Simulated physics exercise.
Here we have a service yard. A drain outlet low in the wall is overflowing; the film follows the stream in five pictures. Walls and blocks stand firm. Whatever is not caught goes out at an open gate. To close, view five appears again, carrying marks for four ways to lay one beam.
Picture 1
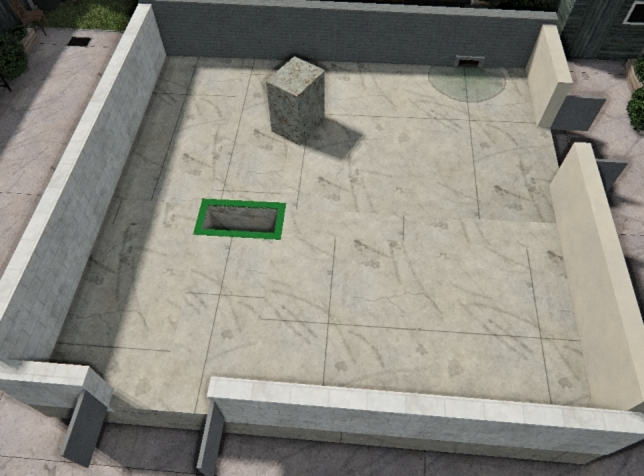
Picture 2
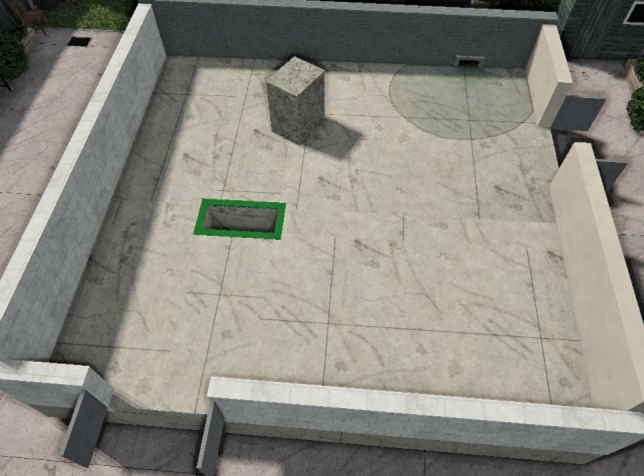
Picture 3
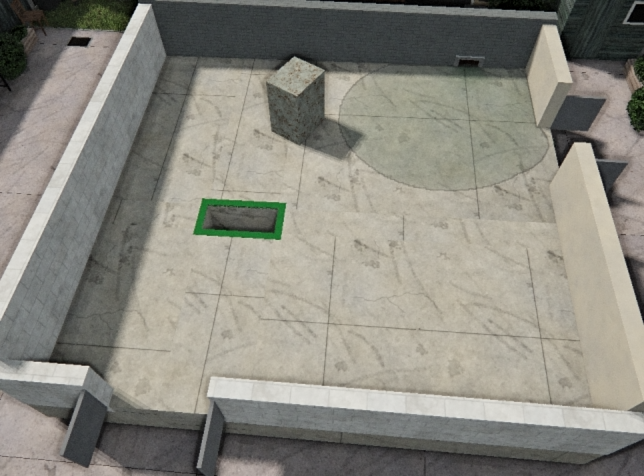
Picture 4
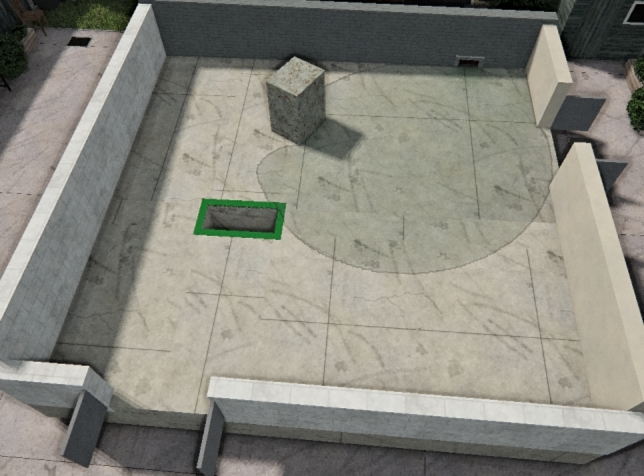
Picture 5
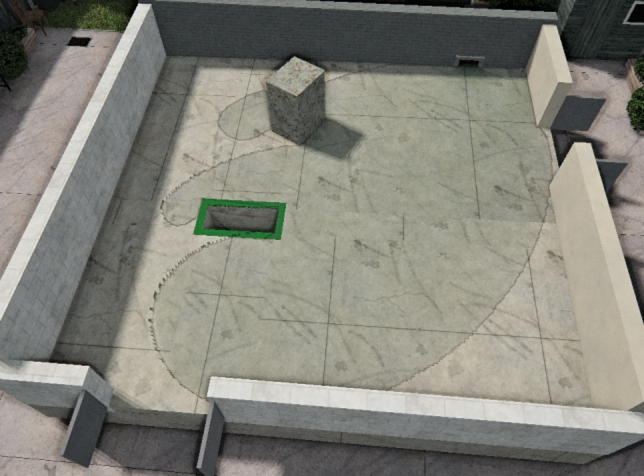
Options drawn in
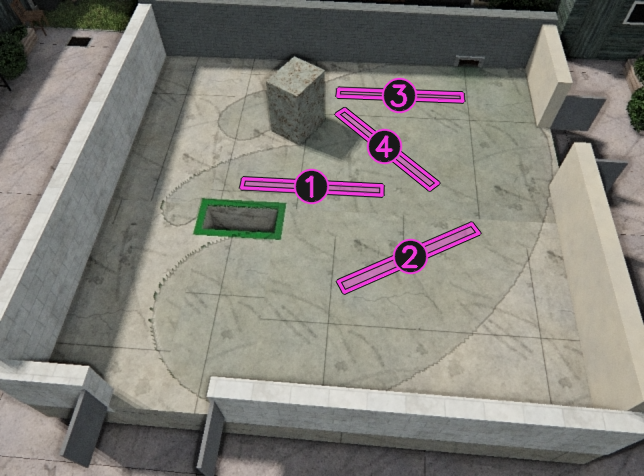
Walled service yard with a stone block, shallow water spreading from the far right corner across the paving and reaching a green-edged drain pit.
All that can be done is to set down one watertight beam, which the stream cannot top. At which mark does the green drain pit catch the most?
Position 2.
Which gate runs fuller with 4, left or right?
More leaves on the left.
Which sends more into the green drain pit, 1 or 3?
That would be 3.
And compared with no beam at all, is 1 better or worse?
Position 1 is worse.
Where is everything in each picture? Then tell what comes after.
Outfall at (469, 62); green drain pit at (240, 219); open gate at (168, 393); open gate at (543, 155); water covers 2 % of the ground and shows as far out as (468, 98); green drain pit still dry.
Water covers 9 % of the ground and shows as far out as (462, 136); green drain pit still dry.
Water covers 19 % of the ground and shows as far out as (424, 186); green drain pit still dry.
Water covers 36 % of the ground and shows as far out as (298, 231); green drain pit still dry.
Water covers 58 % of the ground and shows as far out as (166, 324); green drain pit taking water.
On the marked copy, 1 from (242, 183) to (381, 190); 2 from (341, 286) to (475, 228); 3 from (338, 92) to (462, 97); 4 from (340, 111) to (433, 186).
For position 1, next to none of the stream runs into the green drain pit, about 98 % out by the gates.
For position 2, about 29 % of the stream runs into the green drain pit, about 70 % out by the gates.
For position 3, about 6 % of the stream runs into the green drain pit, about 94 % out by the gates.
For position 4, about 3 % of the stream runs into the green drain pit, about 96 % out by the gates.
